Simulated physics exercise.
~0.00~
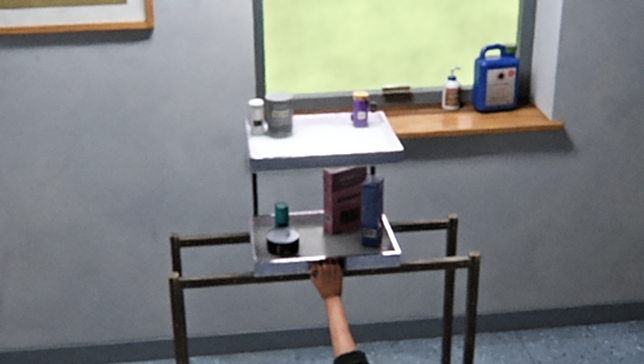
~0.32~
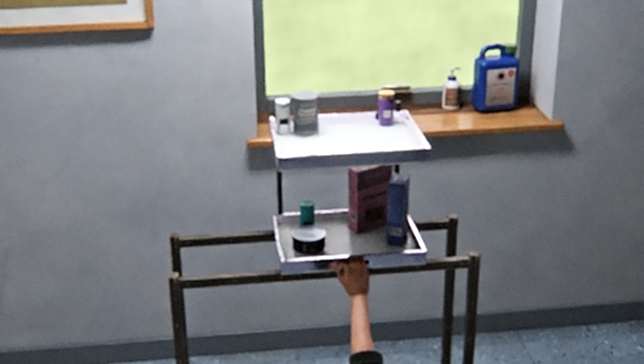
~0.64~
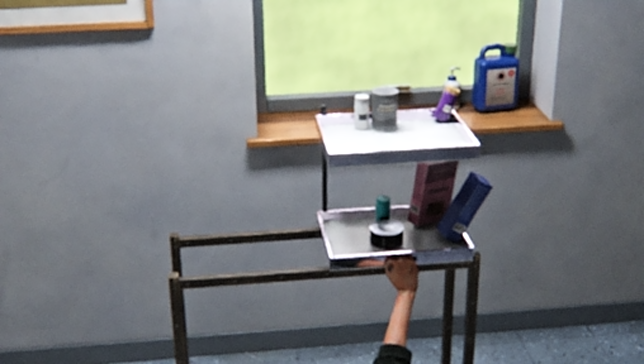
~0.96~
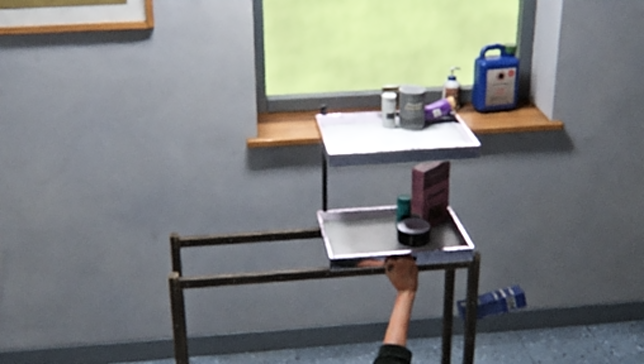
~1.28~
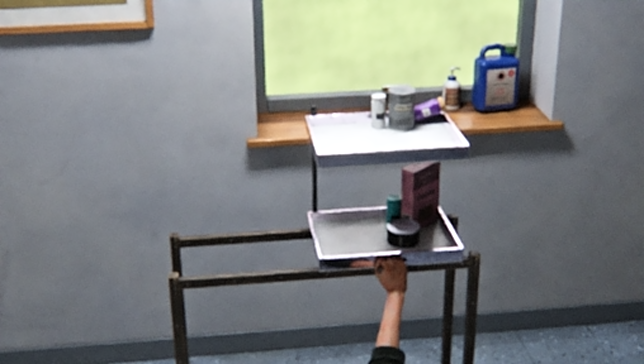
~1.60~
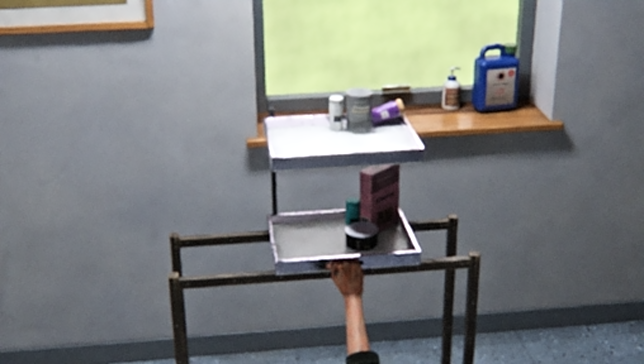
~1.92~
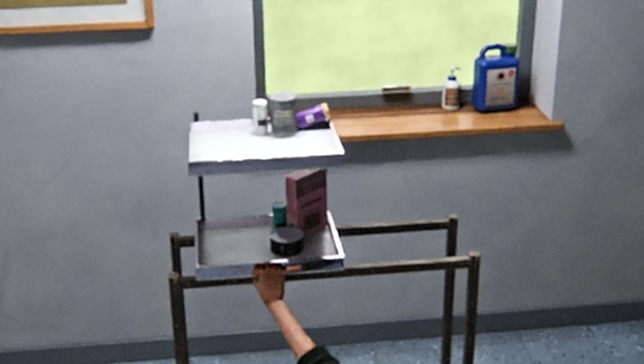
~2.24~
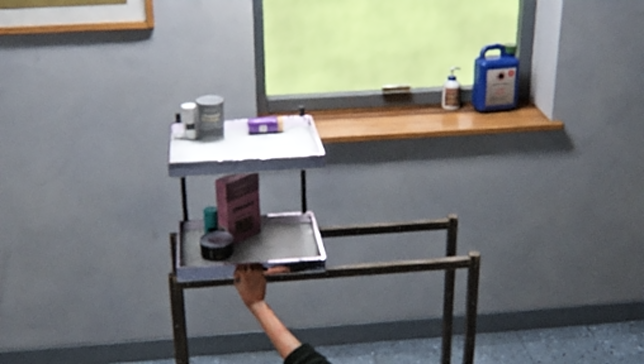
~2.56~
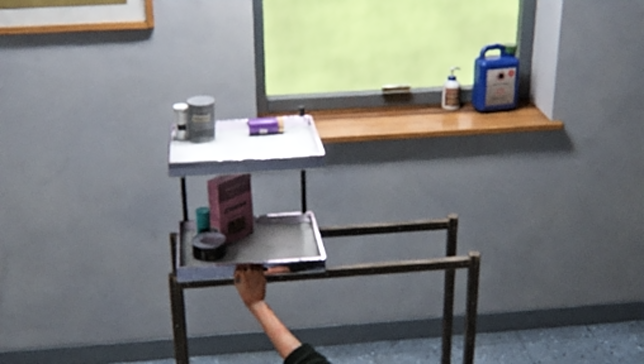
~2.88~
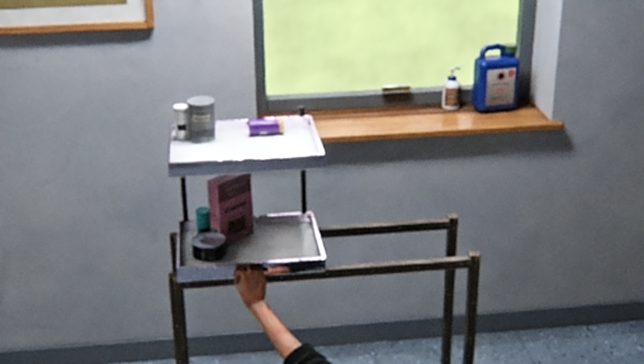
Beside a windowsill in a gray-walled room, a hand pushes a two-level tray of containers right along a metal frame; a blue carton tips off and a purple shaker topples. The hand then moves the tray left, where it rests with the shaker lying on top.
